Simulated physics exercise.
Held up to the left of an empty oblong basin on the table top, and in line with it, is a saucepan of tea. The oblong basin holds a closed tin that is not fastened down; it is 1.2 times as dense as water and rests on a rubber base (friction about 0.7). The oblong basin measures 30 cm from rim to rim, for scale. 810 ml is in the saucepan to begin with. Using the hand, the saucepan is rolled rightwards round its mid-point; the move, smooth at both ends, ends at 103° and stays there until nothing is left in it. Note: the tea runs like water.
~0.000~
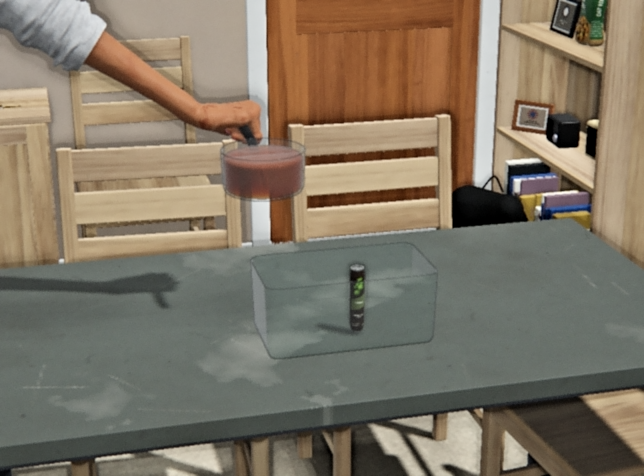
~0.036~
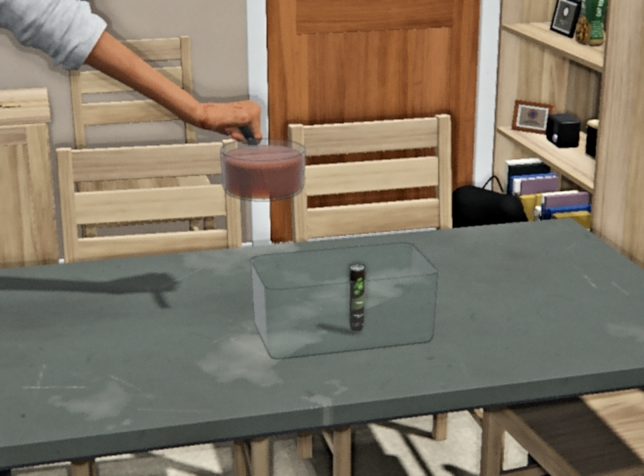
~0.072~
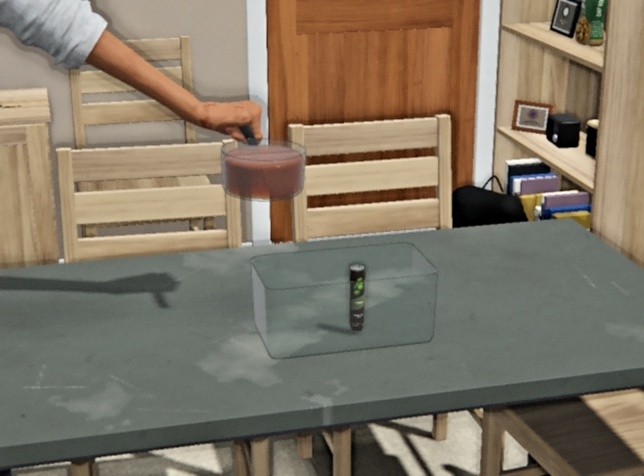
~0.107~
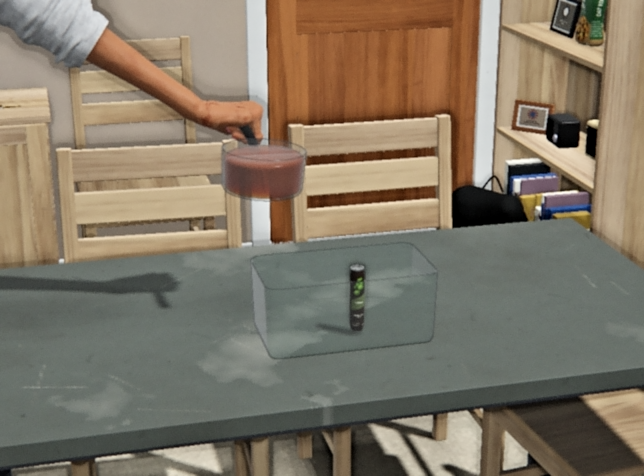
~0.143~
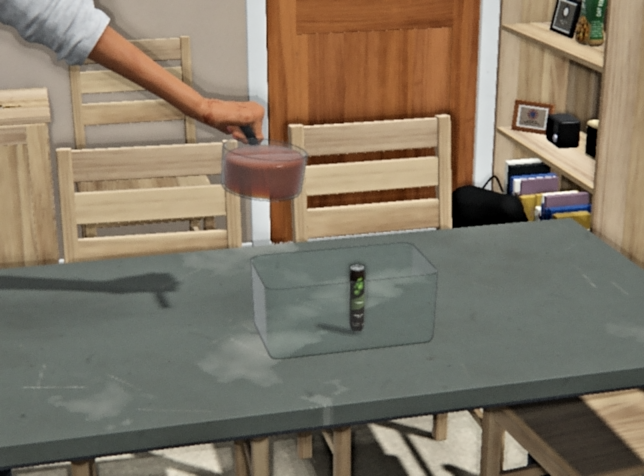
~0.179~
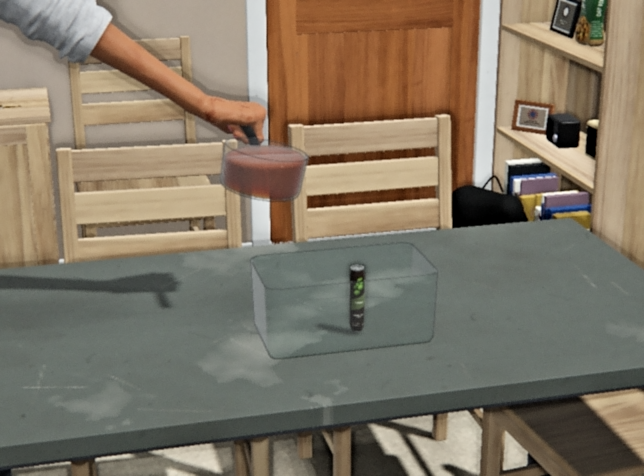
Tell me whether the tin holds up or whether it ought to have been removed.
The tin ought to have been removed.
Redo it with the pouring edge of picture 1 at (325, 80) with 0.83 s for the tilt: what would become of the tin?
Then it topples.
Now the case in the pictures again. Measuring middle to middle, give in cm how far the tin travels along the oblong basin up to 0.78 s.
Near 1 cm of travel.
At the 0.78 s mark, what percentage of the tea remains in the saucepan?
10 in a hundred, give or take.
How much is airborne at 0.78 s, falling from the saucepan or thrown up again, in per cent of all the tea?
Around 14 percent of it is airborne.
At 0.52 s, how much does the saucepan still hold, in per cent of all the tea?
Roughly 52 percent.
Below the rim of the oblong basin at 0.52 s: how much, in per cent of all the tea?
Near 7 in a hundred.
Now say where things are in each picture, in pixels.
Tilt 0°; pouring edge (303, 147); surface from (223, 158) to (301, 152); the oblong basin's rim runs from (258, 274) to (425, 258); the tin's top is at (357, 270), in the first frame.
Tilt 0°; pouring edge (304, 148); surface from (223, 158) to (301, 152), in the second frame.
Tilt 2°; pouring edge (304, 149); surface from (223, 157) to (302, 152), in the third frame.
Tilt 4°; pouring edge (305, 150); surface from (223, 157) to (302, 153), in the fourth frame.
Tilt 7°; pouring edge (306, 153); surface from (224, 157) to (303, 153), in the fifth frame.
Tilt 11°; pouring edge (306, 155); surface from (225, 157) to (304, 154), in the sixth frame.
By 0.52 s the tilt is 72° and 52 per cent is still to pour; the tin stands where it began.
By 0.78 s the tilt is 102° and 9 per cent is still to pour; the tin leans 8°.
By 1.04 s the tilt is 103° and 1 per cent is still to pour; the tin lies on its side.
By 1.33 s the tilt is 103° and 0 per cent is still to pour; the tin lies on its side.
At rest the tin lies on its side.
